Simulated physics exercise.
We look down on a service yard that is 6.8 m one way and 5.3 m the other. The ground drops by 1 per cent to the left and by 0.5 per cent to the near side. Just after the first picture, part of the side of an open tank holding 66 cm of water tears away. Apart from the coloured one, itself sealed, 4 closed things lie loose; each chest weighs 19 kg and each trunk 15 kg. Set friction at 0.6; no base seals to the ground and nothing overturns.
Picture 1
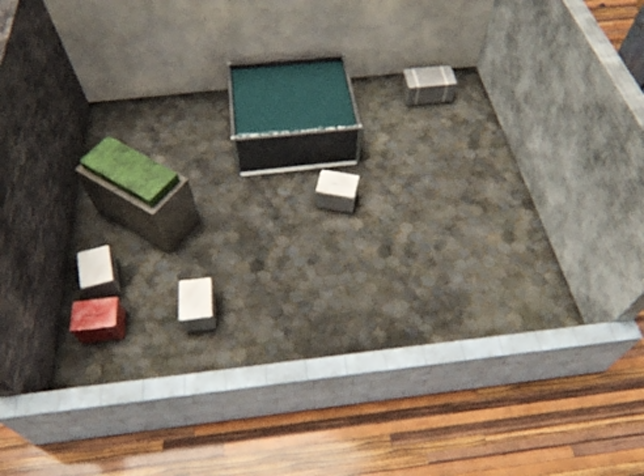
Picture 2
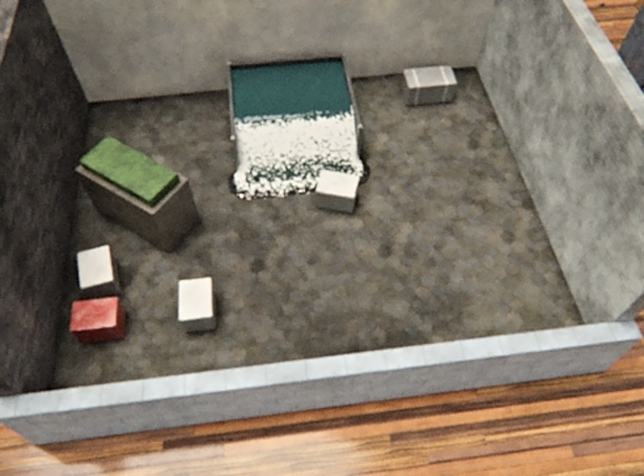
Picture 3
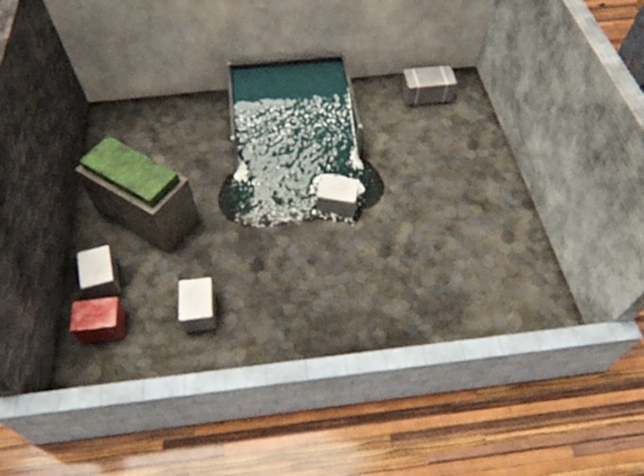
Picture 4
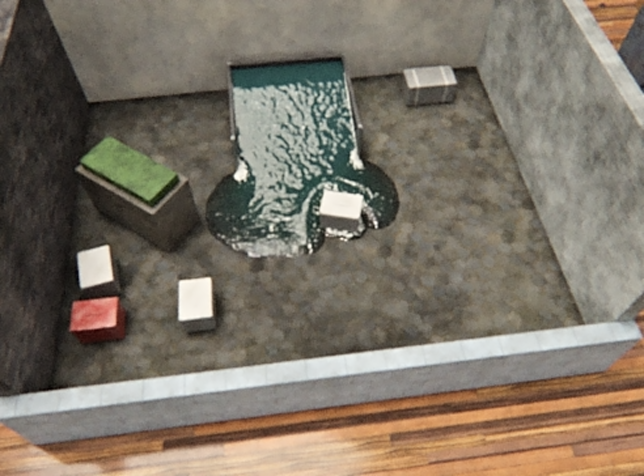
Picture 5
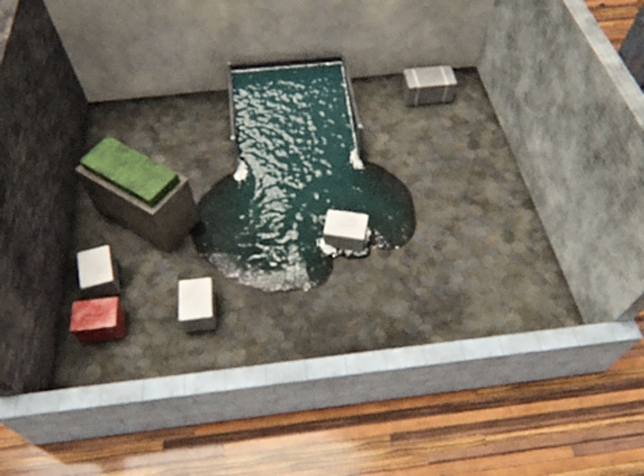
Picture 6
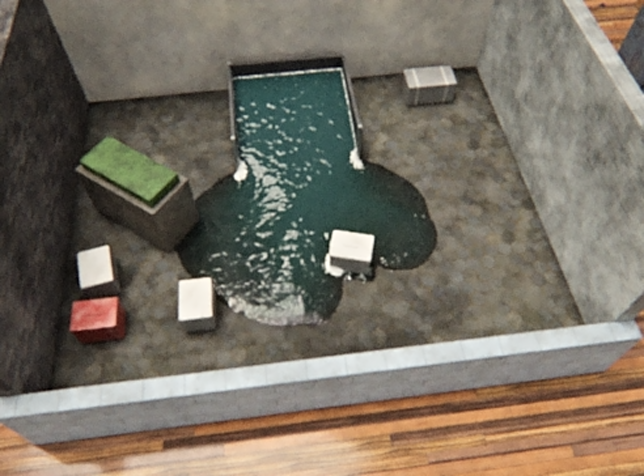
Water pours from an open tank, spreads across the floor and pushes one white box forward.
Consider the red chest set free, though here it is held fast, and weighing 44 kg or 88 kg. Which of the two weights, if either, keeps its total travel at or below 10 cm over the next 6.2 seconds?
In all likelihood, going heavy is essential.
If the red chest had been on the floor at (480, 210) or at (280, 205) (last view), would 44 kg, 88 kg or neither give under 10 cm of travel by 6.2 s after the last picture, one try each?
In that order: The lighter suffices; both fail.
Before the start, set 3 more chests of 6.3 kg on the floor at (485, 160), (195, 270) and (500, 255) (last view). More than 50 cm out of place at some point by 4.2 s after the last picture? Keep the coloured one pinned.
Going through them in turn, the answers are too far, too far and too far.
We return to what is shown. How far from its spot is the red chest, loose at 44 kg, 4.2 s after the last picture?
Roughly 80 cm.
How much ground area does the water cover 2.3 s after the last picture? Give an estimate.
Wet: Near 22 m2.
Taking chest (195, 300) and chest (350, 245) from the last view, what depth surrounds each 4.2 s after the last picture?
Around 15 cm and 11 cm.
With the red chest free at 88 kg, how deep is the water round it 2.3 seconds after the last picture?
About 15 cm.
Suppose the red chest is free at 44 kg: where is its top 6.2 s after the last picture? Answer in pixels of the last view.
Roughly at pixel (92, 257).
Then, 0.6 s after the last picture the red chest would be 0 cm from its start with 44 kg and 0 cm from its start with 88 kg; 1 cm of water round it then.
Then, 2.3 s after the last picture the red chest would be 0 cm from its start with 44 kg and 0 cm from its start with 88 kg; 15 cm of water round it then.
Then, 4.2 s after the last picture the red chest would be 83 cm from its start with 44 kg and 0 cm from its start with 88 kg; 12 cm of water round it then.
Then, 6.2 s after the last picture the red chest would be 86 cm from its start with 44 kg and 0 cm from its start with 88 kg; 11 cm of water round it then.
